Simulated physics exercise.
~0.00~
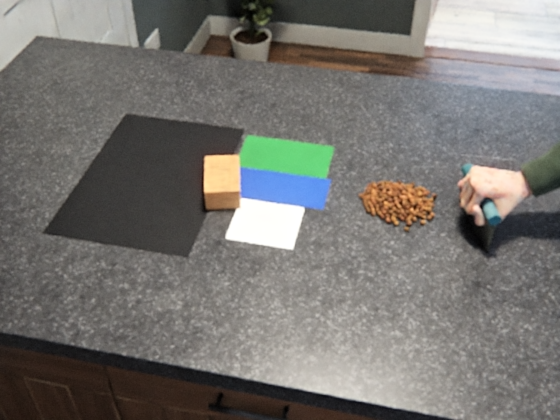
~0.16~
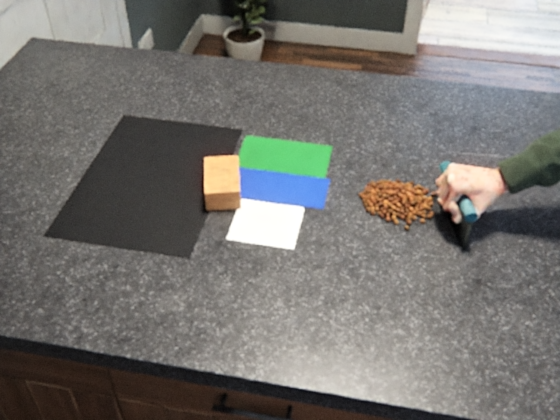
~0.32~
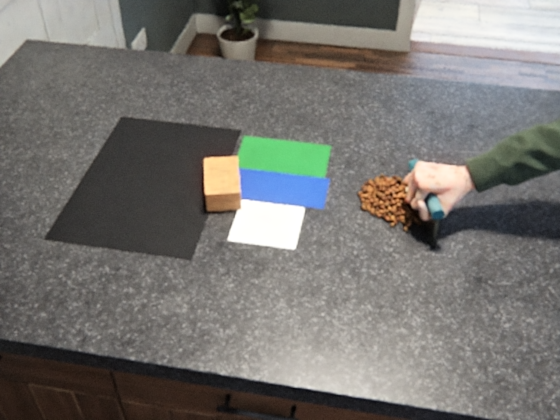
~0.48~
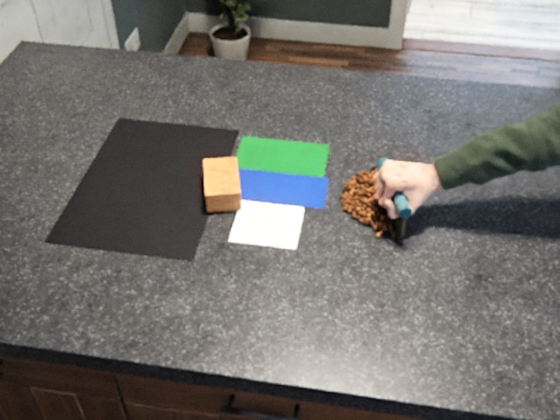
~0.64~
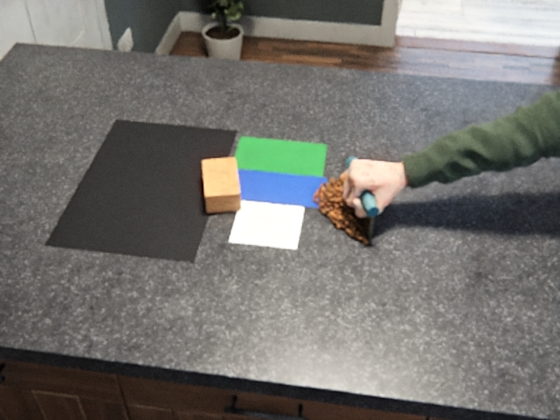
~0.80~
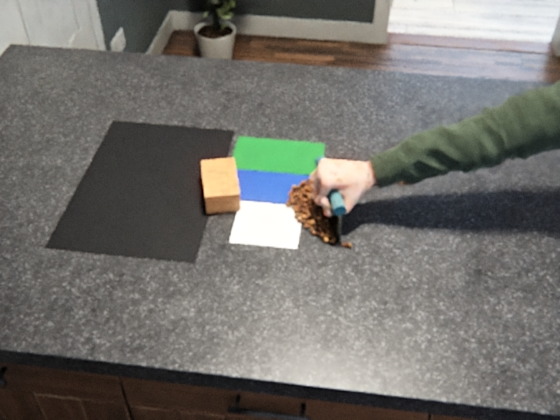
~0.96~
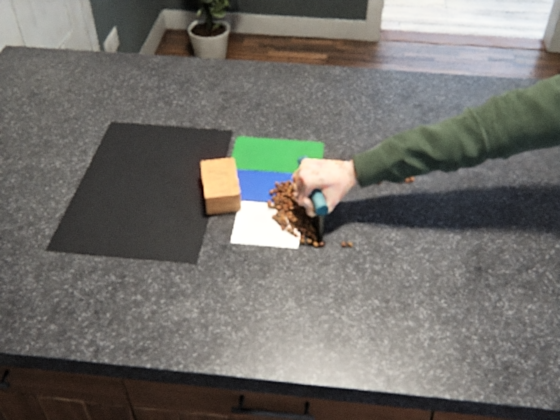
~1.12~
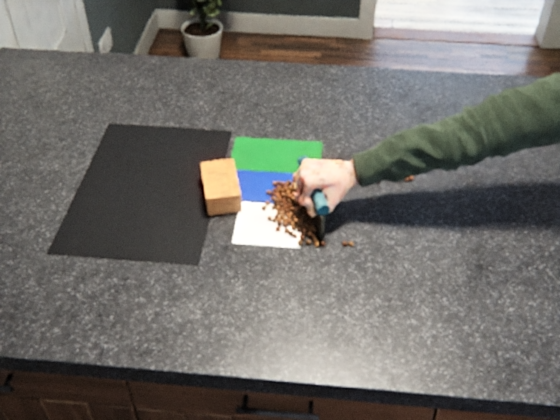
Hand with a scraper pushing a pile of small brown pieces left across a speckled countertop, stopping partly over blue and white sheets.
